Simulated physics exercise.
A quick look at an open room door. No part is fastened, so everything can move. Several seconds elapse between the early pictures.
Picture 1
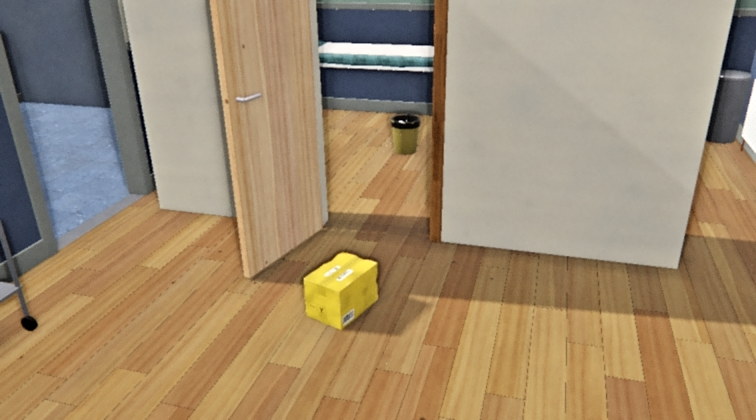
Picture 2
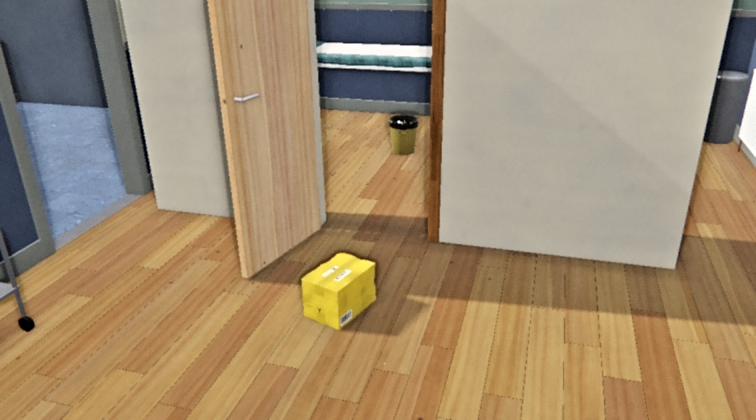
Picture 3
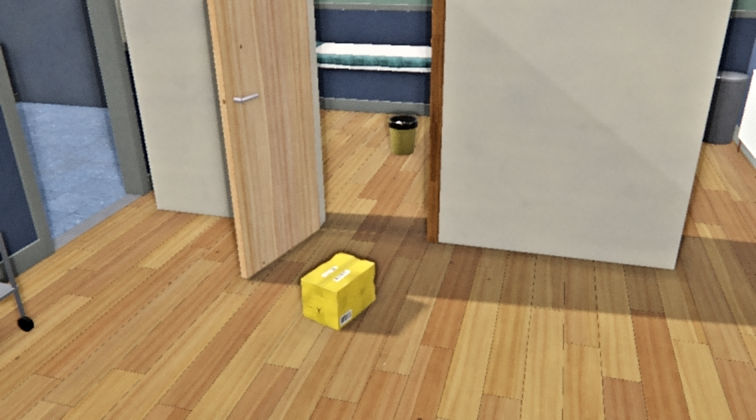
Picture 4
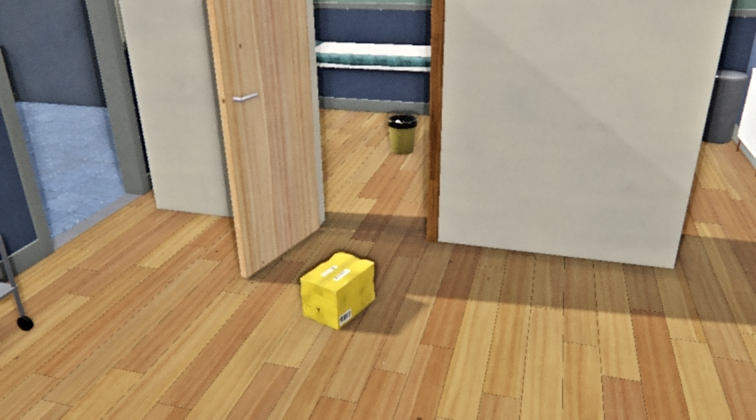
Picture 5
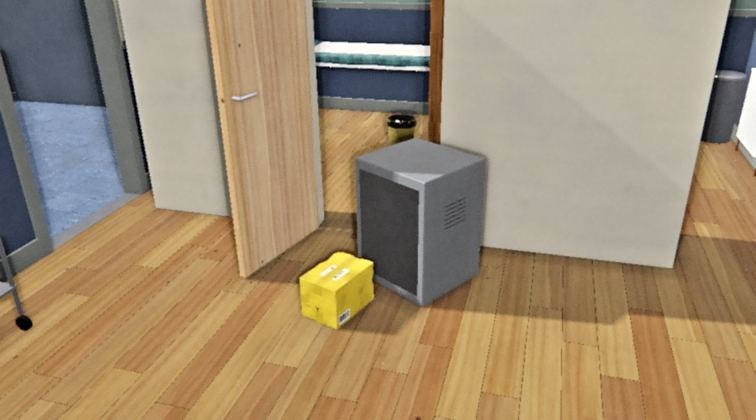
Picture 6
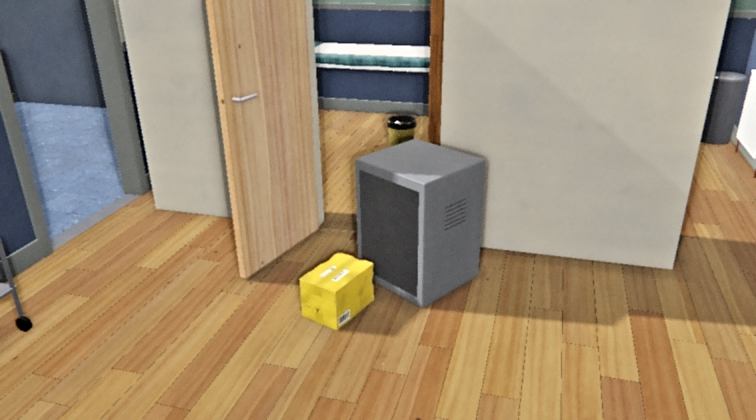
In an open doorway, a grey appliance appears beside a yellow parcel; nothing else moves.
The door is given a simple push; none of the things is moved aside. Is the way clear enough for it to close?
My guess is the door will end up still ajar.
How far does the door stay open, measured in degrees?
Roughly 50 degrees open.
Then, 0.50 s past the last view, open by 95°.
Then, 0.80 s past the last view, open by 82°.
Then, 1.10 s past the last view, open by 67°.
Then, 1.30 s past the last view, open by 56°.
Finally, open by 49°; both still in place. Final places as the last picture's camera would see them, grey appliance near (419, 219).
